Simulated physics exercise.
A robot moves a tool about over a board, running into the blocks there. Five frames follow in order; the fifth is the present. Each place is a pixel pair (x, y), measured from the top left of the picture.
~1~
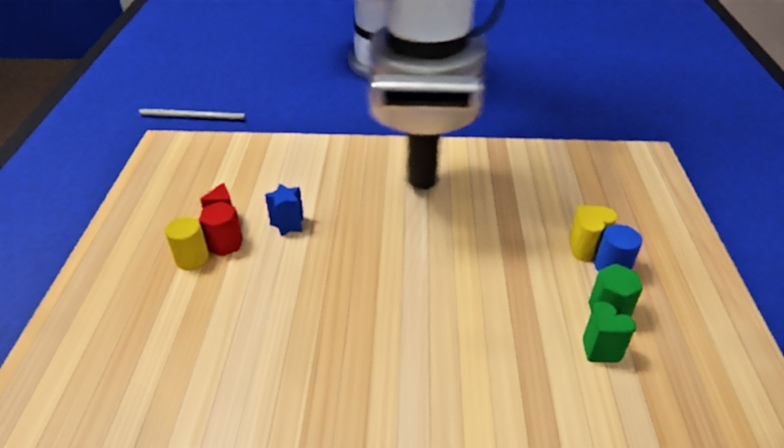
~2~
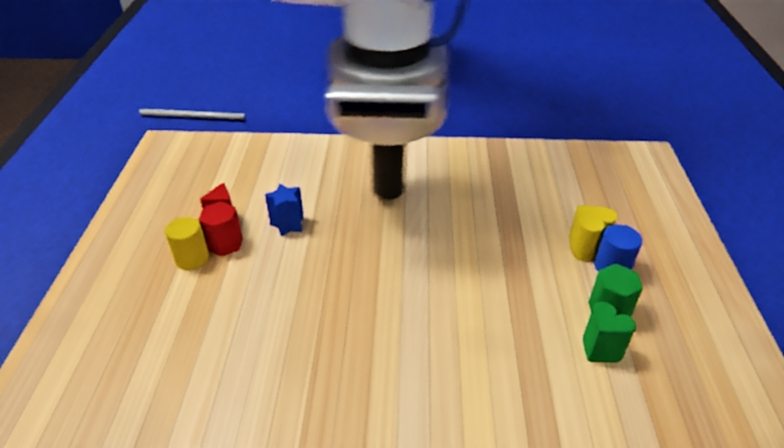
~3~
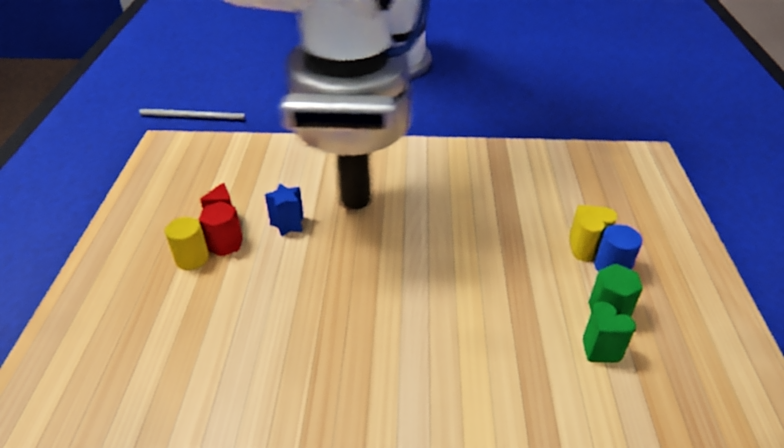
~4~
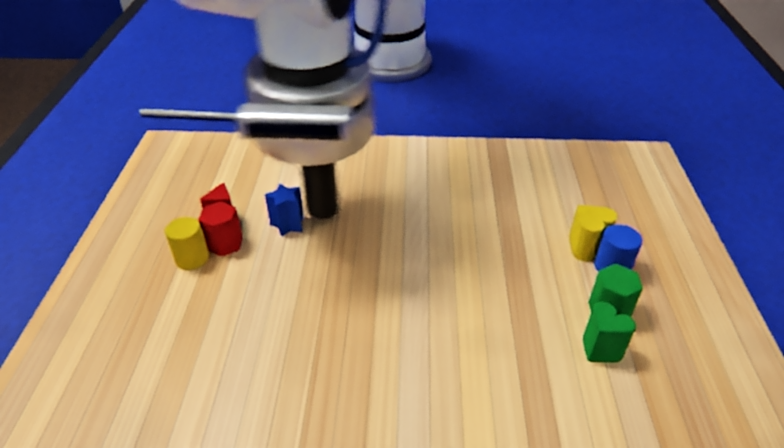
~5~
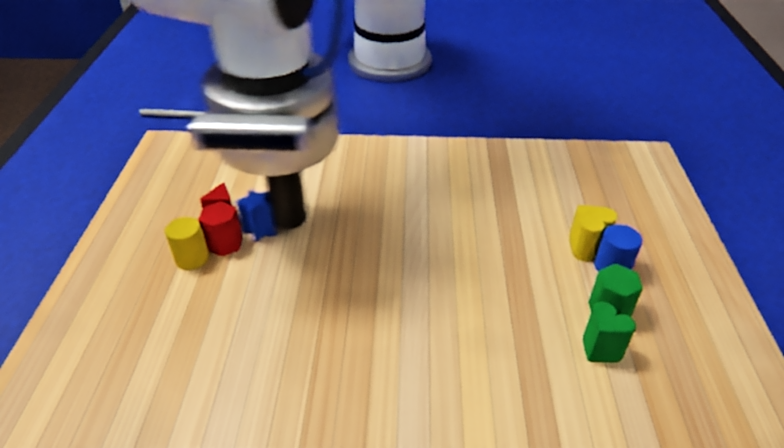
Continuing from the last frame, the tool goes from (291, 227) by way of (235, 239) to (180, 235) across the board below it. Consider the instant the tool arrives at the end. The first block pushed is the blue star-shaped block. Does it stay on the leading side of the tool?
The blue star-shaped block stays in front.
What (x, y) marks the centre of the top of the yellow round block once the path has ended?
The point I'd pick in the picture is (125, 248).
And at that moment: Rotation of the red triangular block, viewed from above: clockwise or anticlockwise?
It spins clockwise.
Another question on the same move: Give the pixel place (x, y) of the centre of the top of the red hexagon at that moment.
Its top middle: (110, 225).
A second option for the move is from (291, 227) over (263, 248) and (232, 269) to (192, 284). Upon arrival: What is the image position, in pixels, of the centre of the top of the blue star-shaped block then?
Its top middle: (223, 213).
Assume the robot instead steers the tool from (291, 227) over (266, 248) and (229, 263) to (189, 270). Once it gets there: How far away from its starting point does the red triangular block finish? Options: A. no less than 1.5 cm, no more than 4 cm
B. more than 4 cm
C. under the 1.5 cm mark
That would be C.
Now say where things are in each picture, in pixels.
The first frame shows tool's lower end (422, 180); yellow round block (182, 227); red hexagon (217, 213); red triangular block (217, 193); blue star-shaped block (283, 194).
The second frame shows tool (388, 190); blocks still.
The third frame shows tool (355, 199); blocks still.
The fourth frame shows tool (322, 208); blocks still.
The fifth frame shows tool (290, 218); yellow round block (182, 227); red hexagon (217, 213); red triangular block (217, 193); blue star-shaped block (255, 199).
On the path given first. One third of the way, tool (251, 226); yellow round block (155, 237); red hexagon (187, 218); red triangular block (204, 190), turned 40° clockwise; blue star-shaped block (215, 205).
Two thirds of the way, tool (213, 230); yellow round block (129, 247); red hexagon (145, 222); red triangular block (190, 188), turned 105° clockwise; blue star-shaped block (175, 209).
At the end, tool (176, 226); yellow round block (125, 248); red hexagon (110, 225), turned 60° anticlockwise; red triangular block (187, 187), turned 120° clockwise; blue star-shaped block (138, 204).
